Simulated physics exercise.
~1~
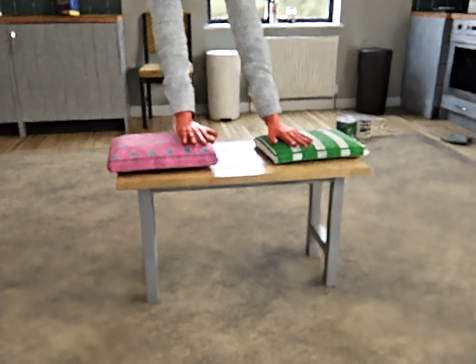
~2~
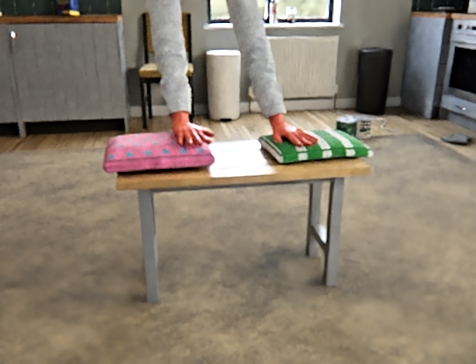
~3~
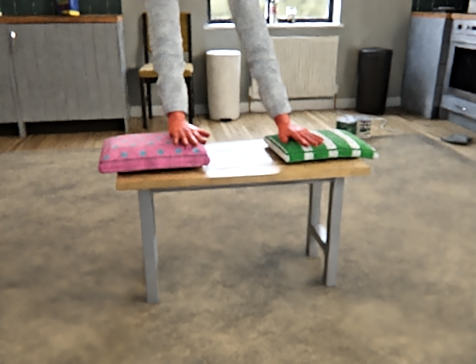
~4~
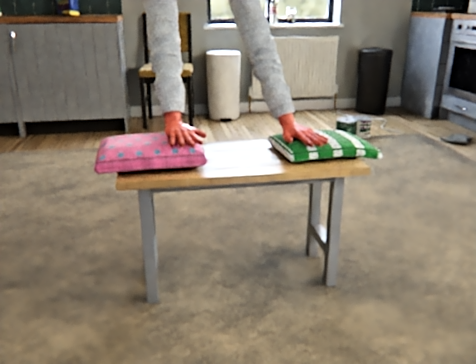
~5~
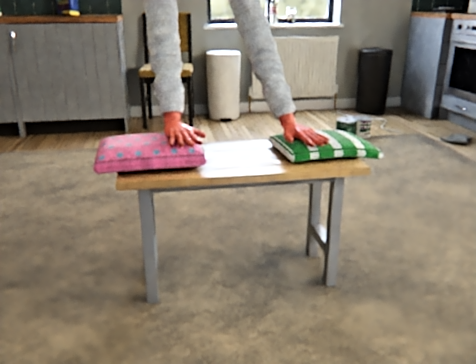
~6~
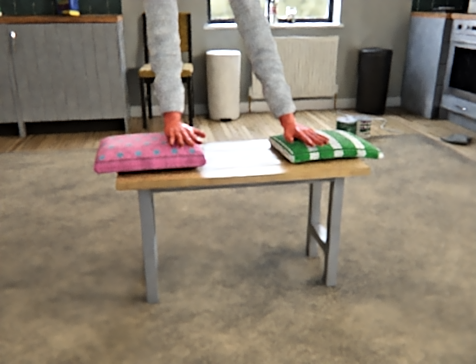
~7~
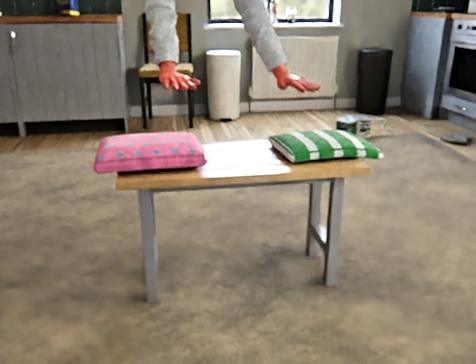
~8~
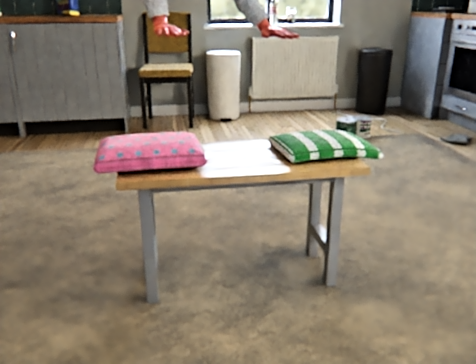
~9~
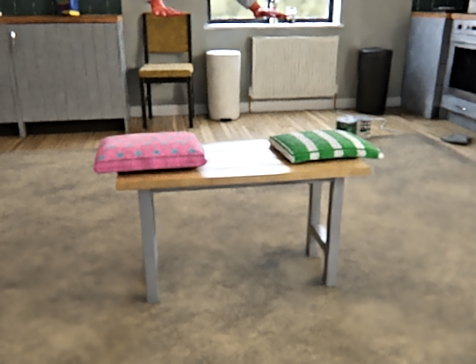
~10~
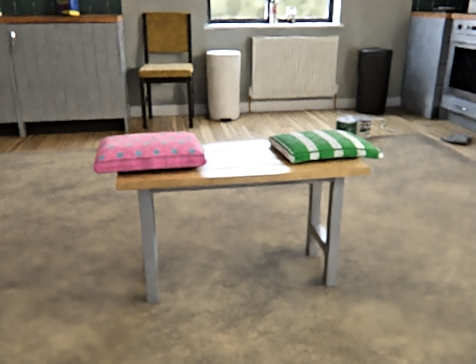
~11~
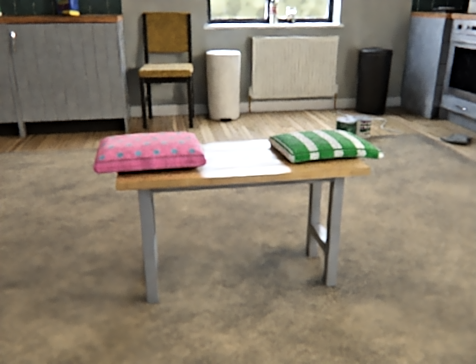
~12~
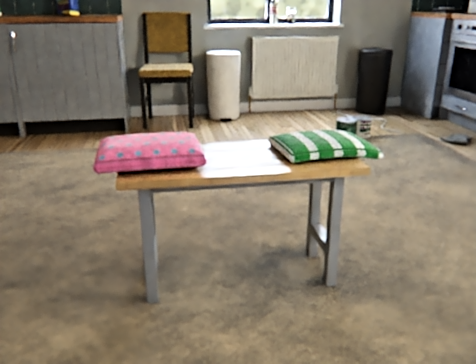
Two hands slide a pink pillow and green folded blanket apart, then withdraw, leaving both resting.
